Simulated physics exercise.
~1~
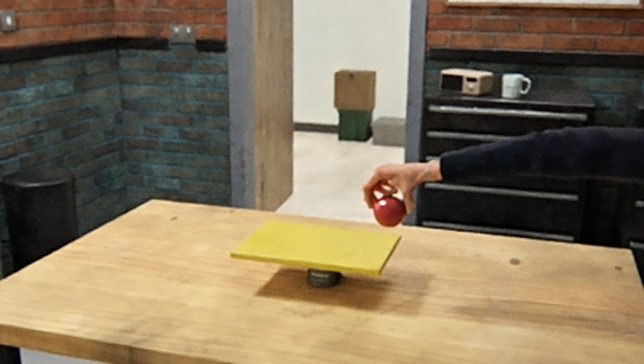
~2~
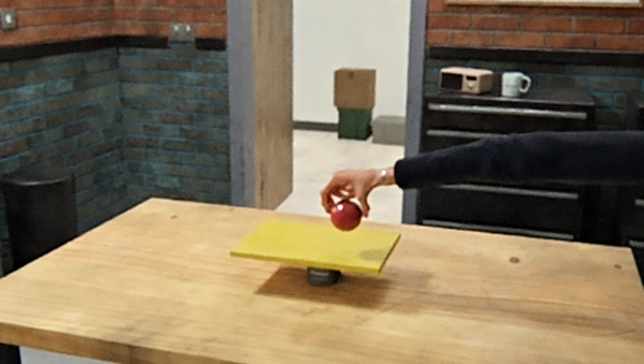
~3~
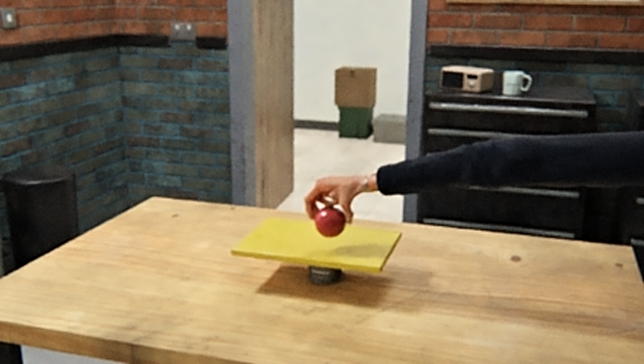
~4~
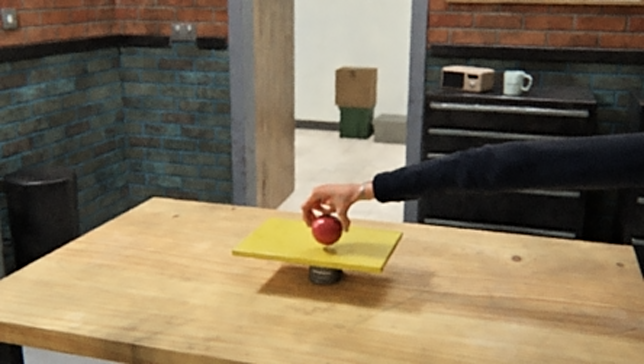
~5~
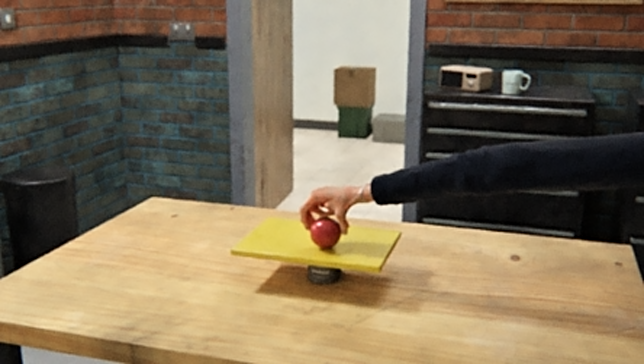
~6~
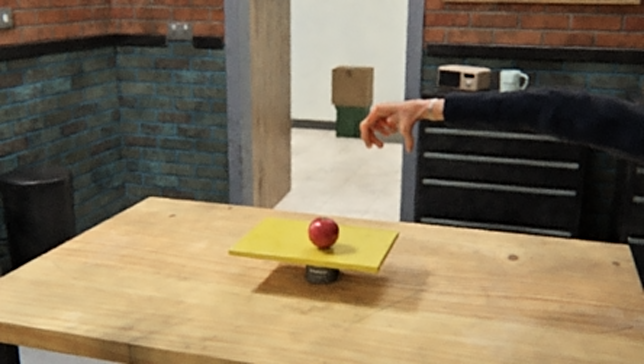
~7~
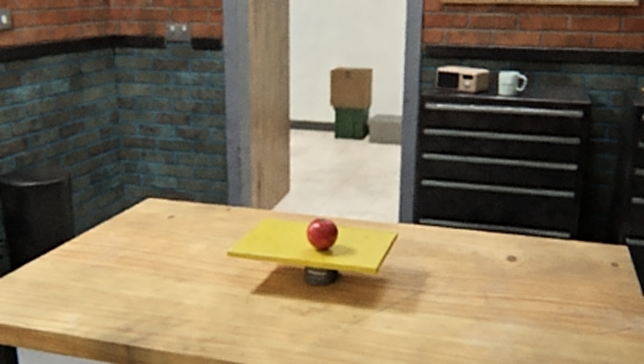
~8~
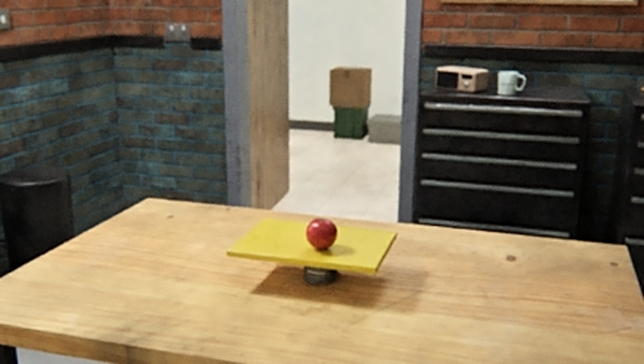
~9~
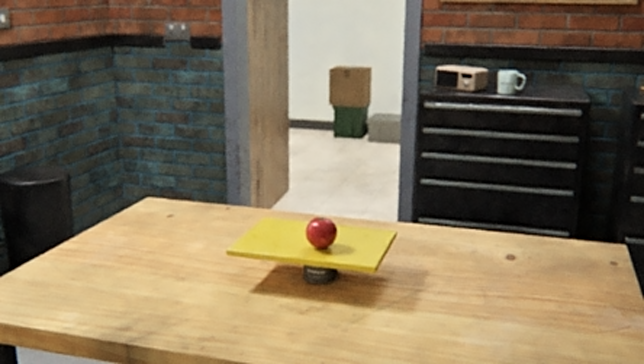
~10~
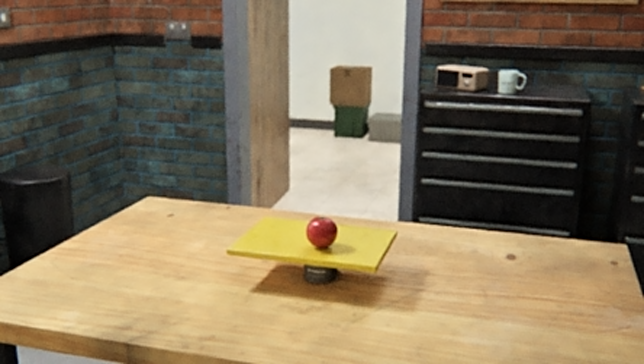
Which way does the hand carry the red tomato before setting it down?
The hand carries the red tomato to the left, over the yellow lid.
